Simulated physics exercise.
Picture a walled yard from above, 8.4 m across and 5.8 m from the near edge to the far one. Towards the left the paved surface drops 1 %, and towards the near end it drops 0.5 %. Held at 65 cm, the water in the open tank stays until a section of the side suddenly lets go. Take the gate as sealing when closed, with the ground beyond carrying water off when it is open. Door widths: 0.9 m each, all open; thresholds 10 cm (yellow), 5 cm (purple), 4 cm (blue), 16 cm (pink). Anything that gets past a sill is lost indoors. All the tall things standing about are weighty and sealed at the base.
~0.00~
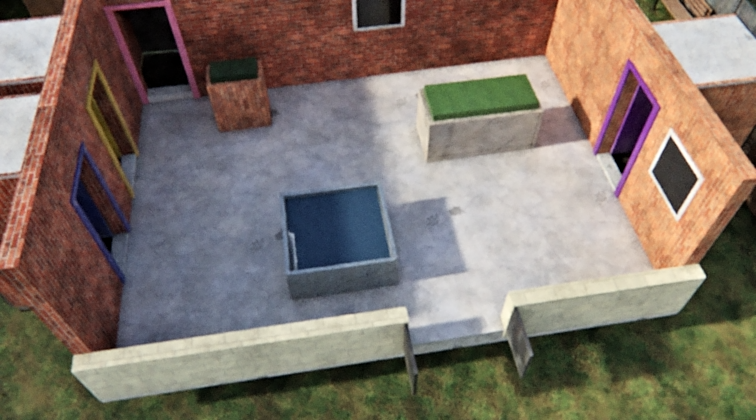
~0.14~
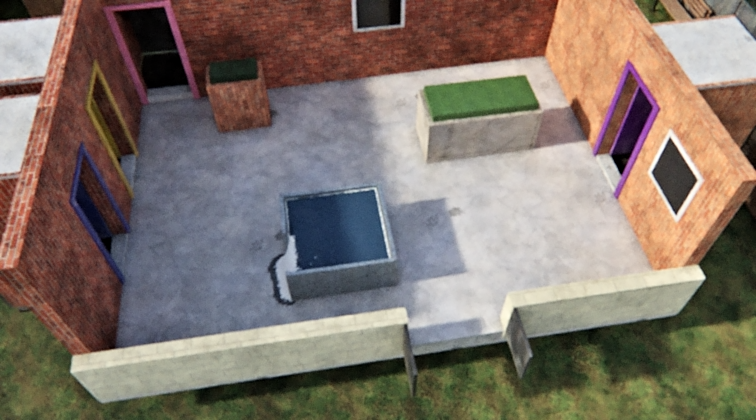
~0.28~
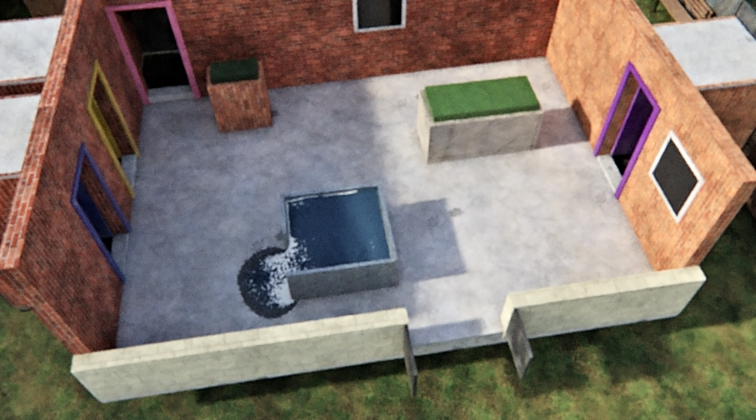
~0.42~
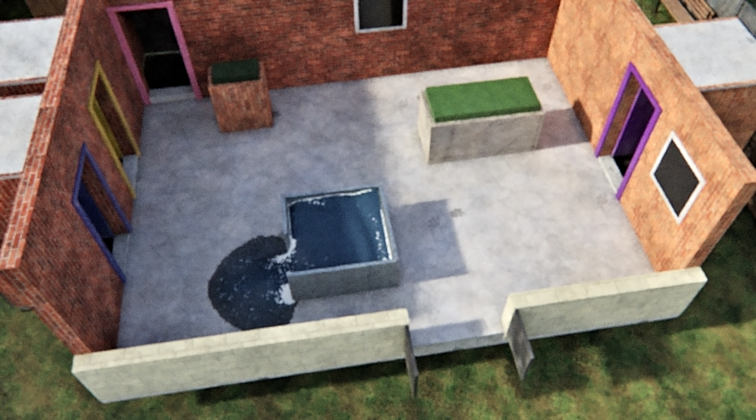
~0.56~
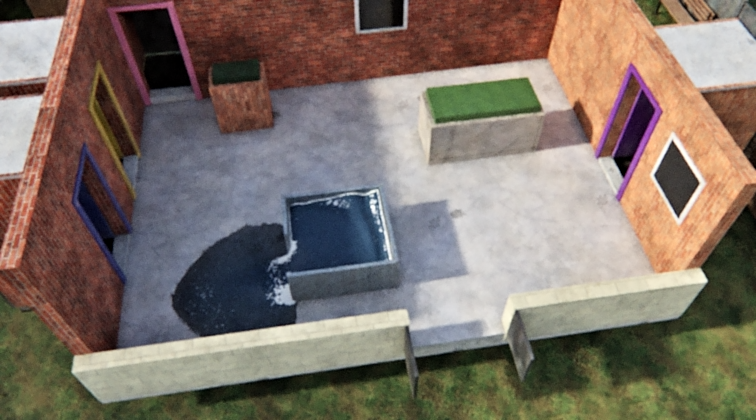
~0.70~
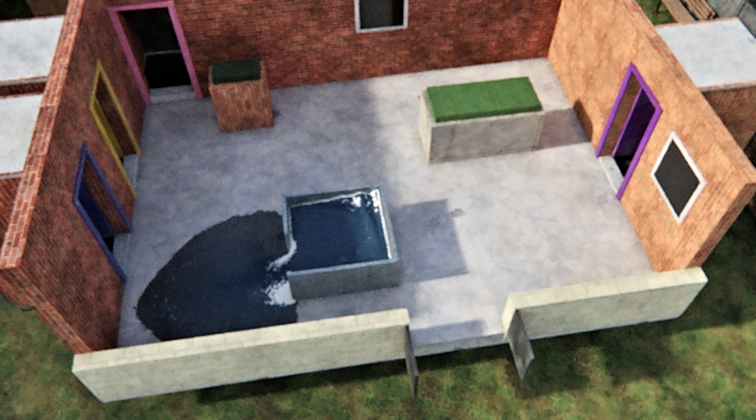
In a walled brick yard seen from above, an open tank of dark water stands whole on the grey paving. Water pours out through a gap in its left side, spreads into a rounded pool, then widens across the floor towards the left and the near wall.
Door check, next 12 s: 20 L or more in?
In order: The yellow door lets in a smaller amount than the limit. The purple door lets in a smaller amount than the limit. The blue door lets in a larger amount than the limit. The pink door lets in a smaller amount than the limit.
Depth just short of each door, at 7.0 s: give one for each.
Depths: Yellow door 5 cm, purple door 0 cm, blue door 8 cm, pink door 11 cm.
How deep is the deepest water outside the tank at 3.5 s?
18 cm or so.
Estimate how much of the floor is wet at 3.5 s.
About 20 per cent.
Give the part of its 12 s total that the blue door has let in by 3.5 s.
Fraction in by then: Around 60 per cent.
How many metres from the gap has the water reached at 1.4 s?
I'd put it close to 3.2 m.
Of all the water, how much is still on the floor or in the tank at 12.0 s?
About 84 per cent.
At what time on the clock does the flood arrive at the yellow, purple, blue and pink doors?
Yellow: 2.0 s; purple: Not within the 12 s; blue: 1.0 s; pink: 3.6 s.
After 1.4 s water covers 15 % of the floor and is deepest (43 cm) near (115, 375); yellow door not reached, purple door not reached, blue door 10 cm at the sill, 10 L in, pink door not reached.
After 2.2 s water covers 20 % of the floor and is deepest (32 cm) near (153, 370); yellow door 4 cm at the sill, 0 L in, purple door not reached, blue door 16 cm at the sill, 66 L in, pink door not reached.
After 3.5 s water covers 20 % of the floor and is deepest (18 cm) near (118, 352); yellow door 8 cm at the sill, 0 L in, purple door not reached, blue door 11 cm at the sill, 124 L in, pink door not reached.
After 7.0 s water covers 45 % of the floor and is deepest (13 cm) near (142, 138); yellow door 5 cm at the sill, 0 L in, purple door not reached, blue door 8 cm at the sill, 180 L in, pink door 11 cm at the sill, 0 L in.
After 12.0 s water covers 65 % of the floor and is deepest (7 cm) near (115, 375); yellow door 7 cm at the sill, 0 L in, purple door not reached, blue door 5 cm at the sill, 210 L in, pink door 6 cm at the sill, 0 L in.
